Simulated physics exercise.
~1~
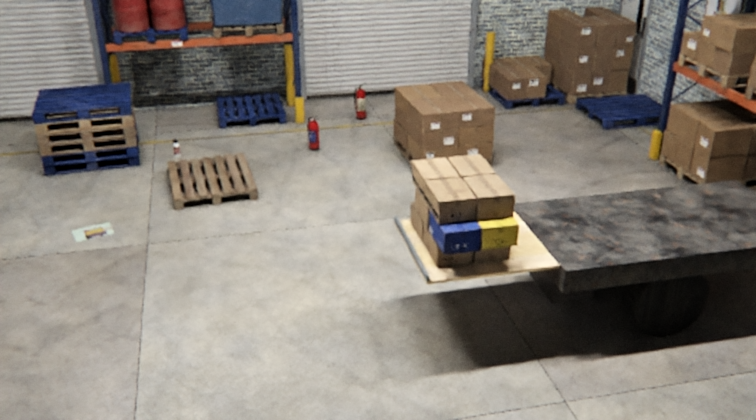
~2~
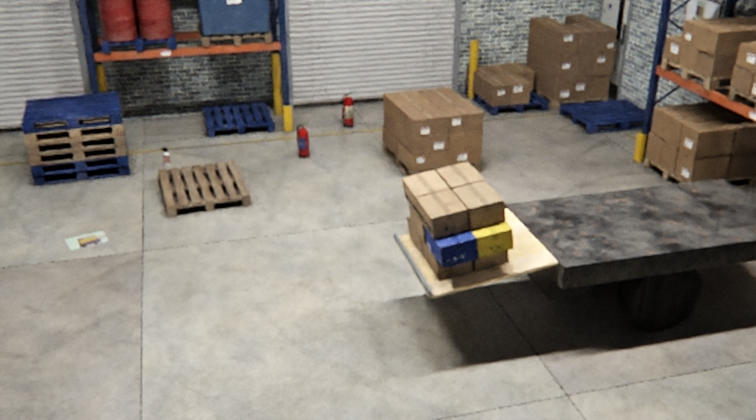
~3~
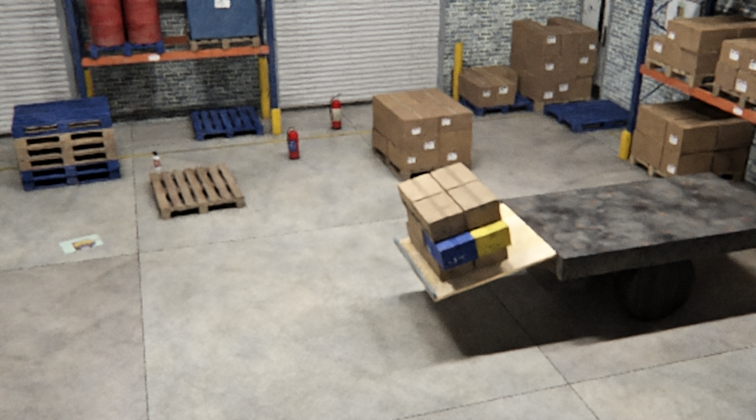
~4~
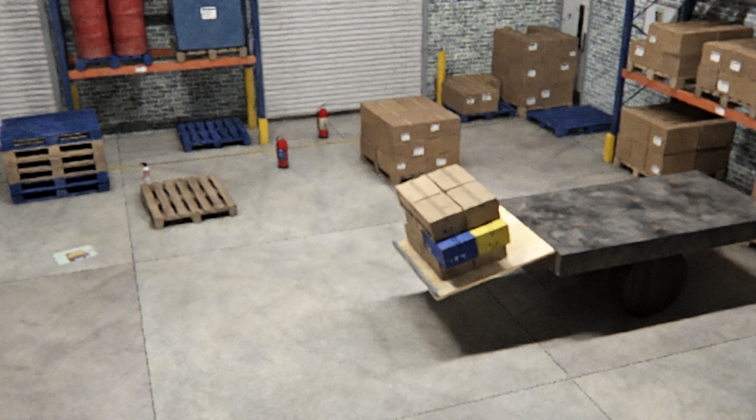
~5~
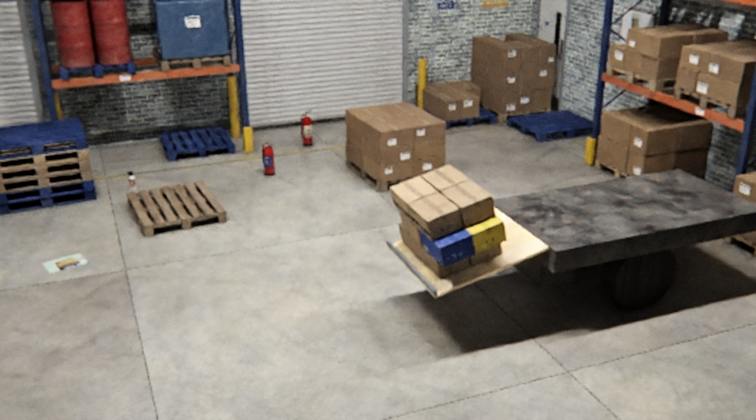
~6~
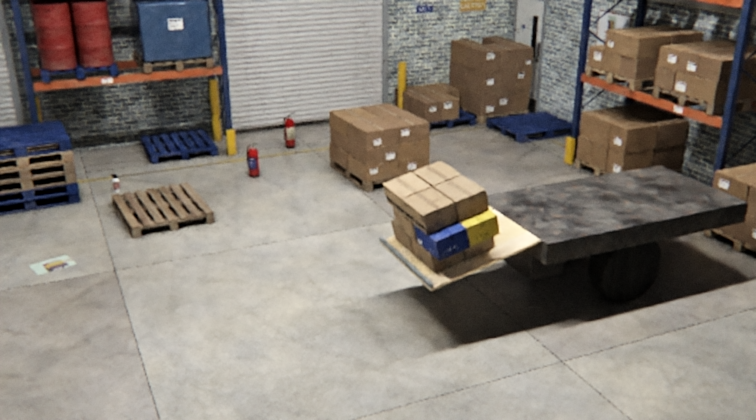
In this clip, stacked brown cartons, with one blue and one yellow among them, sit on a flap at the end of a dark flat-bed in a warehouse. The flap's outer edge tilts downward slightly and stops, and the whole stack leans with it but stays aboard as the view drifts.
